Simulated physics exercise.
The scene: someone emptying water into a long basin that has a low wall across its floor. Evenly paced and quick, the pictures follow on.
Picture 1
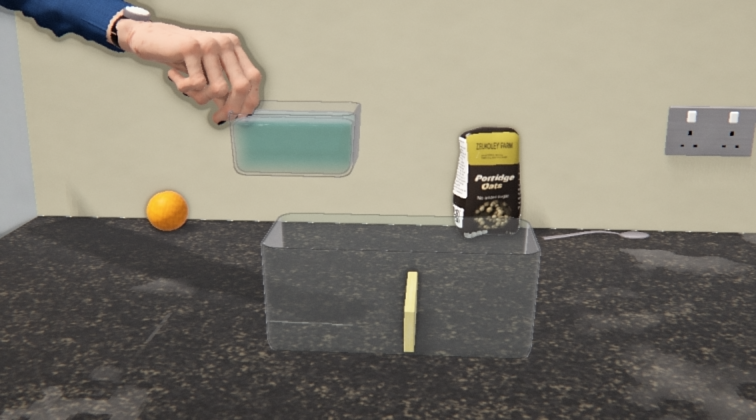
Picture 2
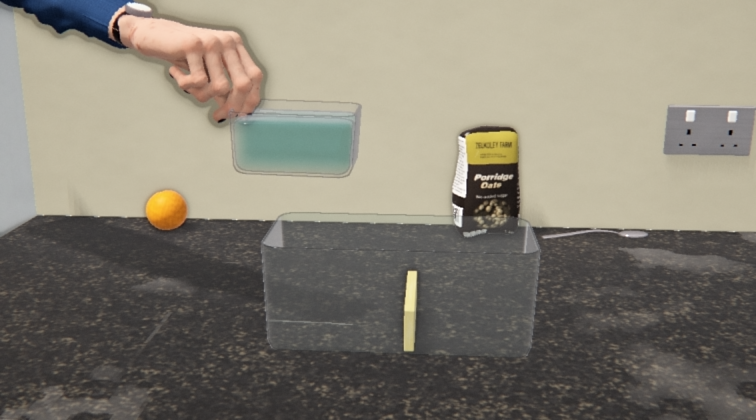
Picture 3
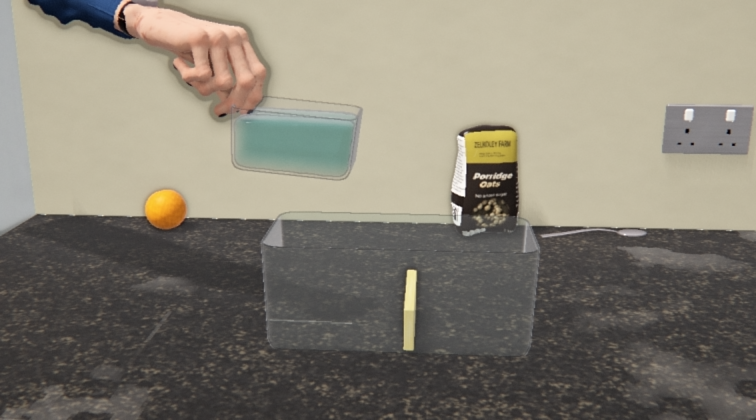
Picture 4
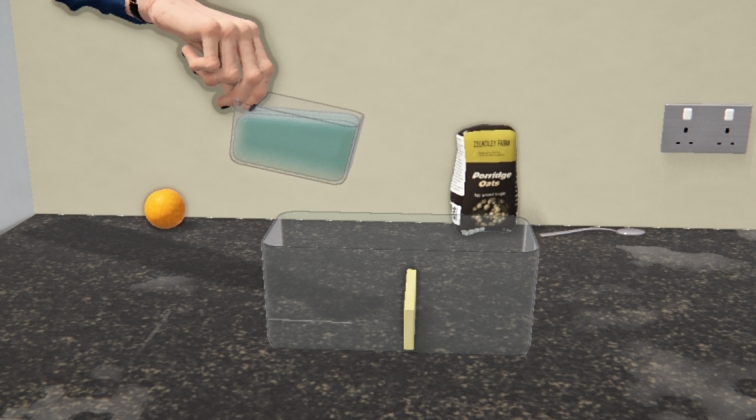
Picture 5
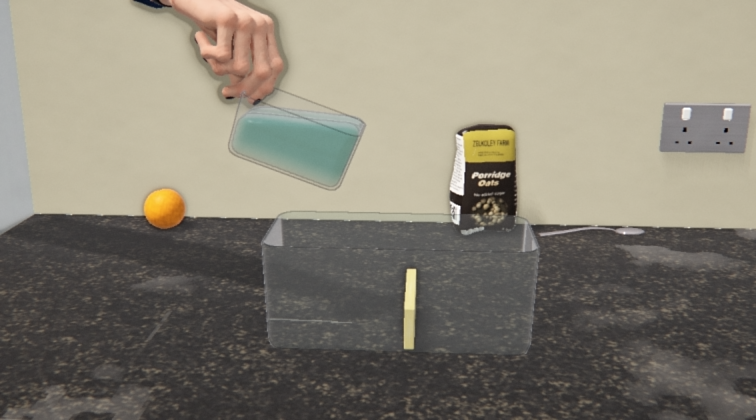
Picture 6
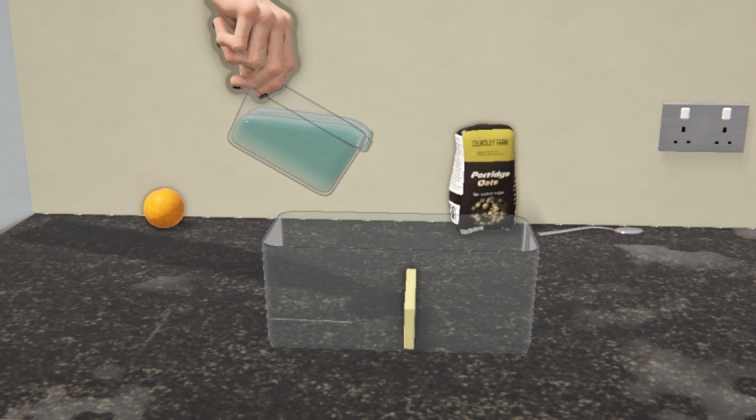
At the start, a hand holds a small clear container of blue-green water level above a long, empty transparent basin with a low wall inside. The hand then tilts the container steadily down to the right, and the water shifts toward the lowered side, reaching its edge as the tilt steepens.
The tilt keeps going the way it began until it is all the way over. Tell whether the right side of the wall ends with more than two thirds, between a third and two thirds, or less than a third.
The right of the wall is going to hold one third to two thirds.
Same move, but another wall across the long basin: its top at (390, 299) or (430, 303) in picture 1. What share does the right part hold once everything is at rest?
My guess is some 70 percent the first time and some 20 percent the second.
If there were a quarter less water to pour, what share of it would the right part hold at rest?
Roughly 25 in a hundred.
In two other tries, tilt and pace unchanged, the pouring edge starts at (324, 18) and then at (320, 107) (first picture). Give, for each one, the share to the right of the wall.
First try: About 35 %; second try: About 5 %.
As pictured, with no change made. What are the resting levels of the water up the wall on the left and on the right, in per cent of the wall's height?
Near 30 on the left, 40 on the right.
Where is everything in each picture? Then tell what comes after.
Tilt 0°; pouring edge (357, 111); surface from (240, 116) to (355, 118); the long basin's rim runs from (271, 231) to (534, 237); the wall's top is at (411, 292), in the first frame.
Tilt 1°; pouring edge (358, 112); surface from (241, 116) to (356, 119), in the second frame.
Tilt 5°; pouring edge (359, 115); surface from (242, 114) to (357, 119), in the third frame.
Tilt 12°; pouring edge (361, 122); surface from (243, 112) to (360, 121), in the fourth frame.
Tilt 20°; pouring edge (362, 131); surface from (245, 113) to (364, 124); 1 per cent is over the edge, in the fifth frame.
Tilt 30°; pouring edge (362, 143); surface from (245, 114) to (361, 133); 6 per cent is over the edge, in the sixth frame.
A moment on, the oblong tub is tipped on its side and 25 per cent is still to pour, 13 is left of the wall and 26 right of it.
Next, the oblong tub is tipped on its side and 7 per cent is still to pour, 39 is left of the wall and 48 right of it.
Then the oblong tub is tipped on its side and 2 per cent is still to pour, 48 is left of the wall and 46 right of it.
Later the oblong tub is tipped on its side and 0 per cent is still to pour, 50 is left of the wall and 46 right of it.
In the end 51 per cent lies left of the wall, 46 right of it and 3 outside.
